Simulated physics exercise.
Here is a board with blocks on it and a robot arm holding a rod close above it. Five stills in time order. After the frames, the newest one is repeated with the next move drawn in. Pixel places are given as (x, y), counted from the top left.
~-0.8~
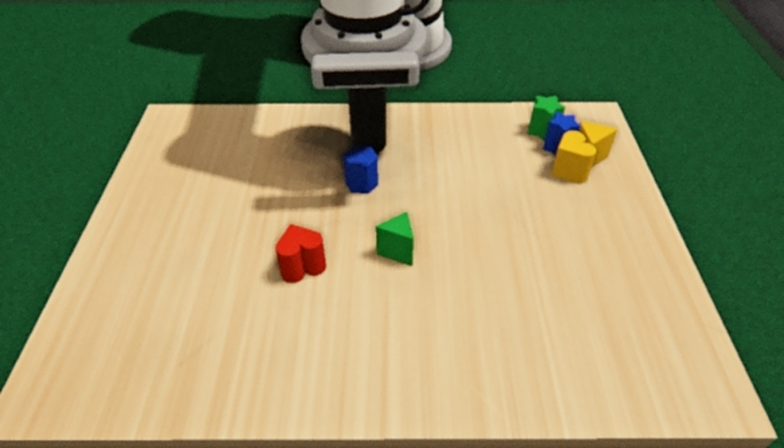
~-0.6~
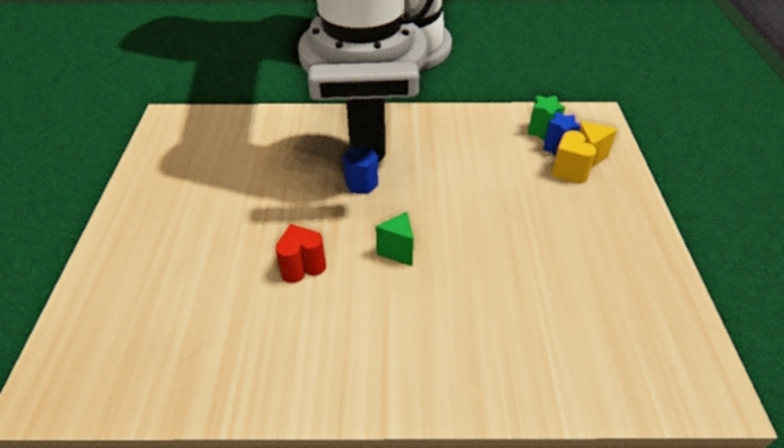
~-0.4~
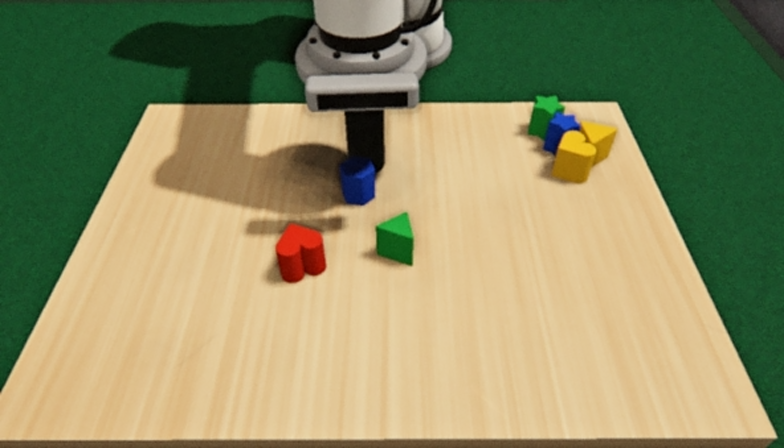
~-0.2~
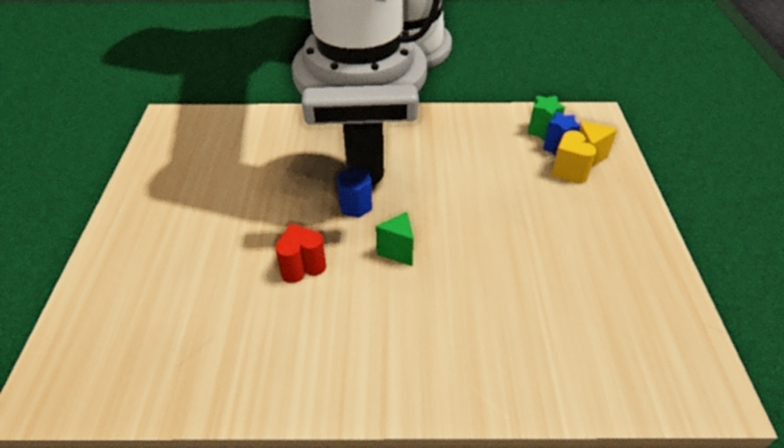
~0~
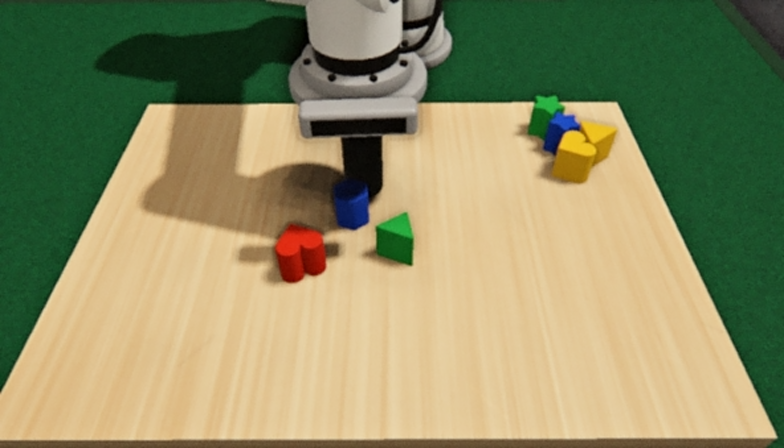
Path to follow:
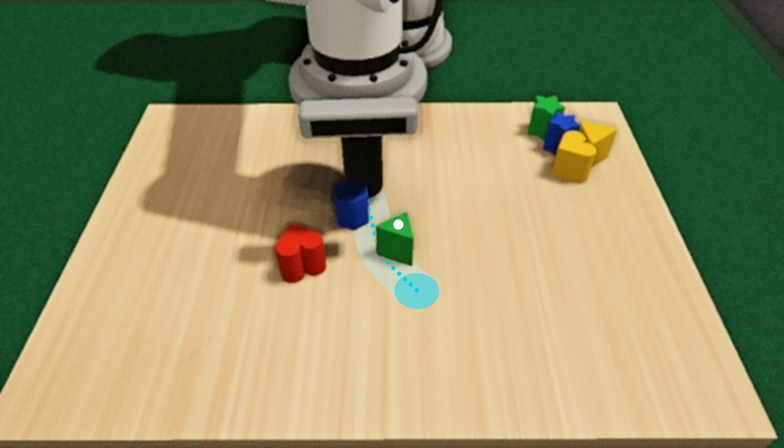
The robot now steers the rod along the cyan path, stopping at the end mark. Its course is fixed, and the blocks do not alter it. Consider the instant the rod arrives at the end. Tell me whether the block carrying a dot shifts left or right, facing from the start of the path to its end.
Off to the left side.
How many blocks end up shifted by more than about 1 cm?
Counting only shifts above 1 cm, I get two blocks.
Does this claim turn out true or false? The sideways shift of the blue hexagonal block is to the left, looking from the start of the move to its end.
False.
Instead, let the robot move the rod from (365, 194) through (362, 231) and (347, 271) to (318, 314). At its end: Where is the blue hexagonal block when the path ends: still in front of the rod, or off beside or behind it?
At that point it is up front.
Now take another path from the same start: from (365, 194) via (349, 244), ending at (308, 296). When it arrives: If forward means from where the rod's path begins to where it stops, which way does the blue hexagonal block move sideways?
Its shift is leftward.
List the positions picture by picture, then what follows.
In the first frame, lower end of the rod (369, 145), tops of blocks, red heart (298, 239), blue hexagonal block (360, 155), green triangle (398, 225).
In the second frame, rod (368, 155), blocks as before.
In the third frame, rod (367, 165), blue hexagonal block (357, 166).
In the fourth frame, rod (366, 176), blue hexagonal block (354, 177).
In the fifth frame, rod (364, 187), red heart (298, 239), blue hexagonal block (351, 189), green triangle (398, 225).
The drawn path runs from (365, 194) over (377, 242) to (417, 291); the dot is on the green triangle.
The first path, step by step. One third of the way, rod (373, 219); blue hexagonal block (341, 216), turned 30° clockwise.
Two thirds of the way, rod (386, 253); blue hexagonal block (337, 220), turned 50° clockwise; green triangle (418, 243), turned 35° anticlockwise.
At the end, rod (417, 283); red heart not moved; blue hexagonal block (337, 220), turned 50° clockwise; green triangle (455, 261), turned 65° anticlockwise.
